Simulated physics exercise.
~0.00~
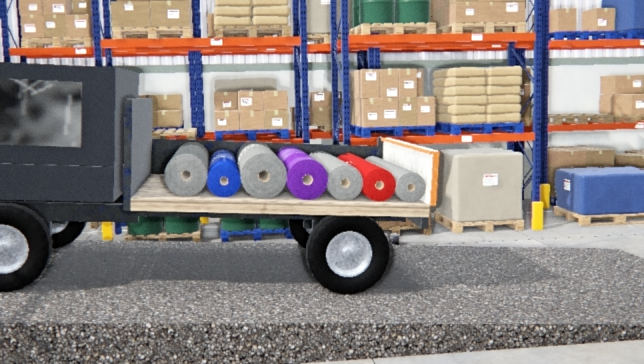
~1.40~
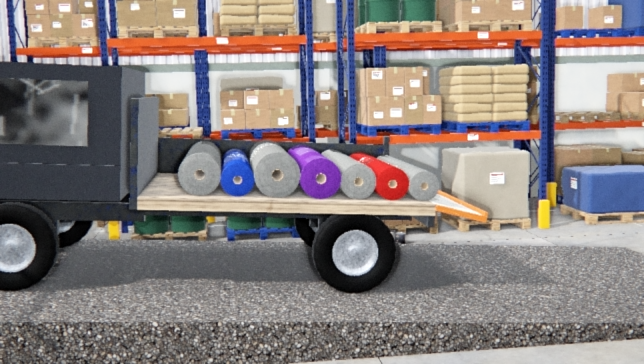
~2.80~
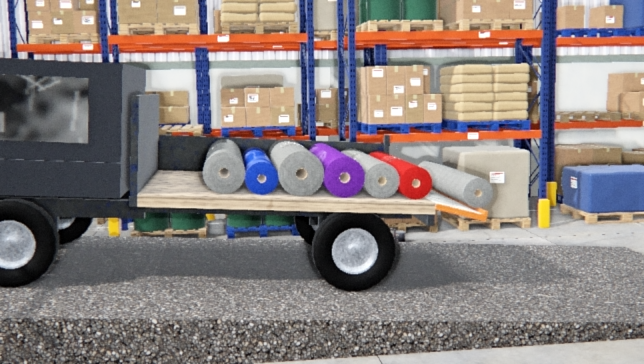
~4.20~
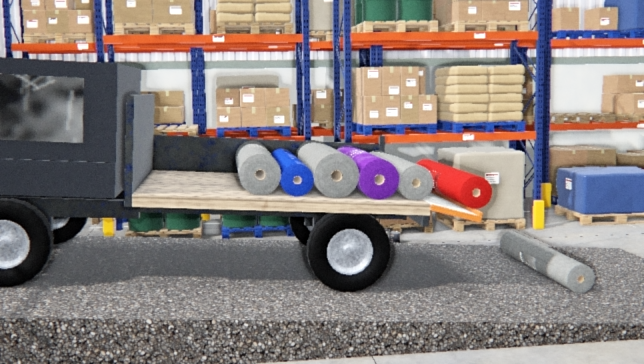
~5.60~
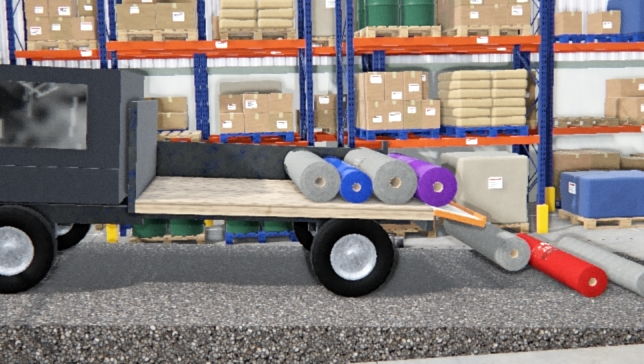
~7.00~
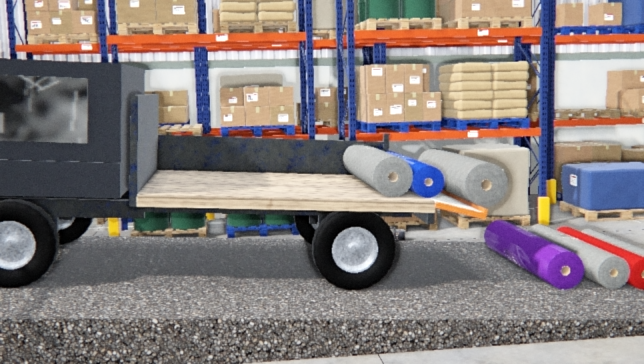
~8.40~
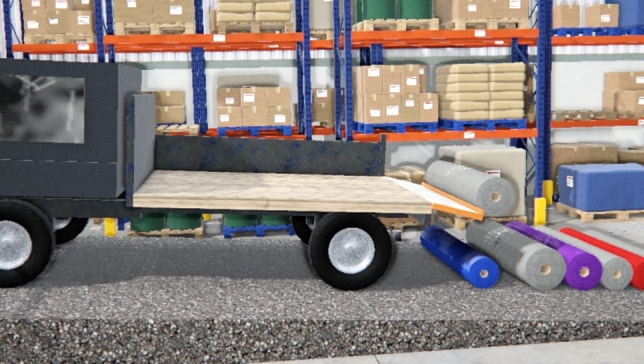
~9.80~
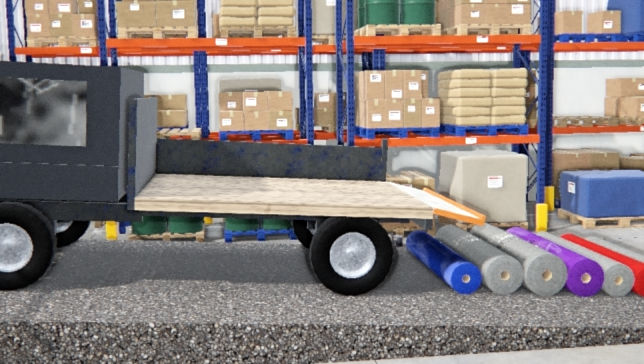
In a warehouse with stocked shelves, the tailgate of a parked pickup drops open and seven gray, blue, purple and red rolls roll right along the bed, over the gate and onto the ground, where they end up lying side by side behind the emptied truck.
